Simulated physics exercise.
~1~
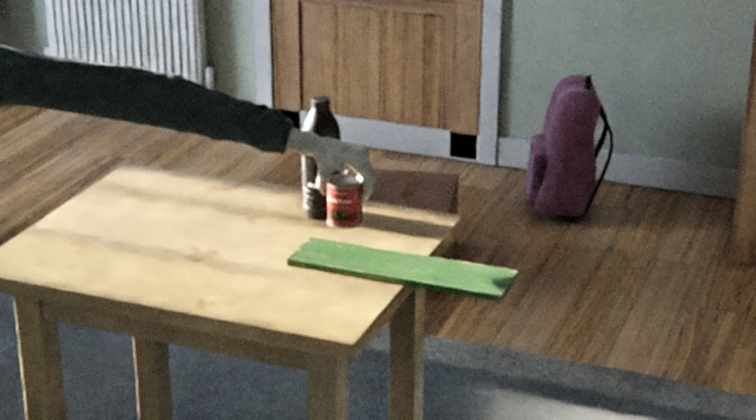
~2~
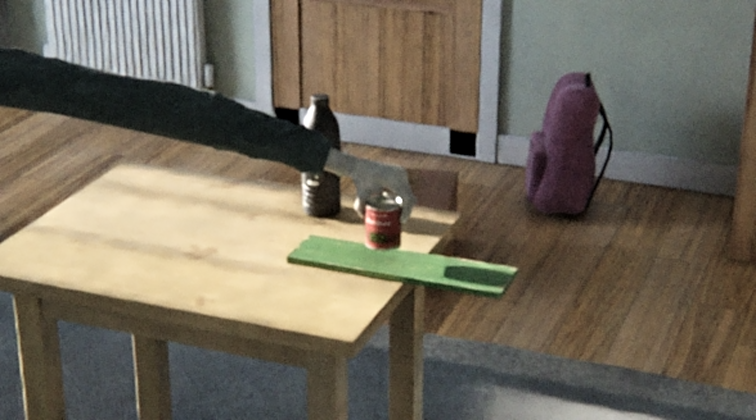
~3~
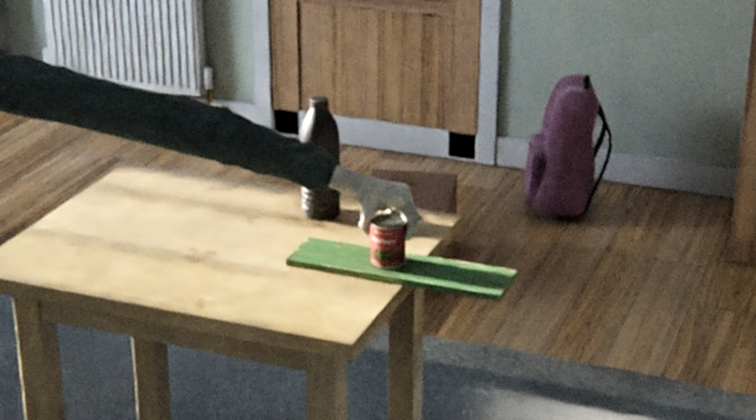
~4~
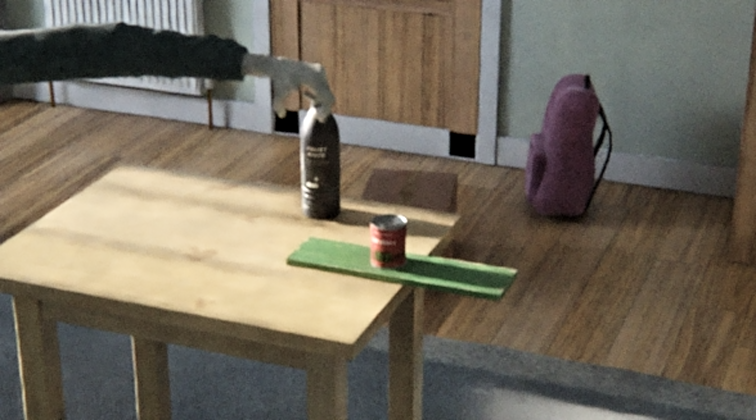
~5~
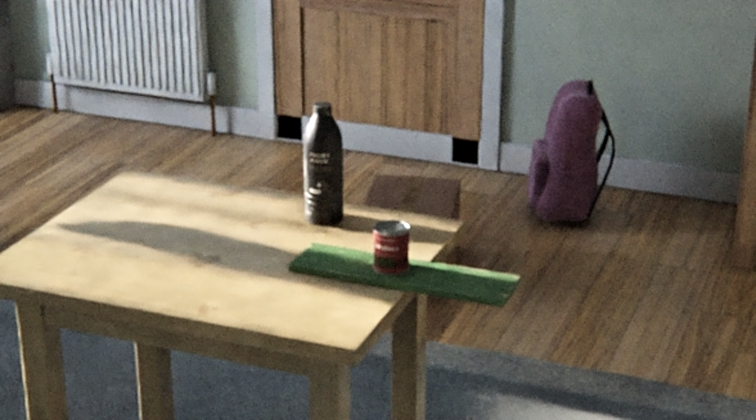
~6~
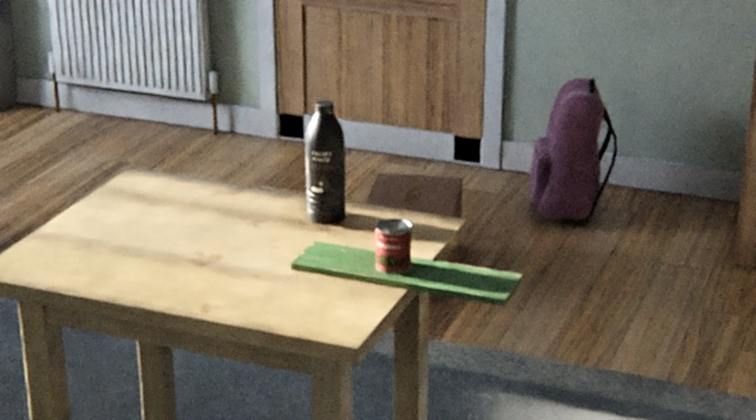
Red tin being set by a hand onto a green board overhanging a table beside a black bottle, board staying put.
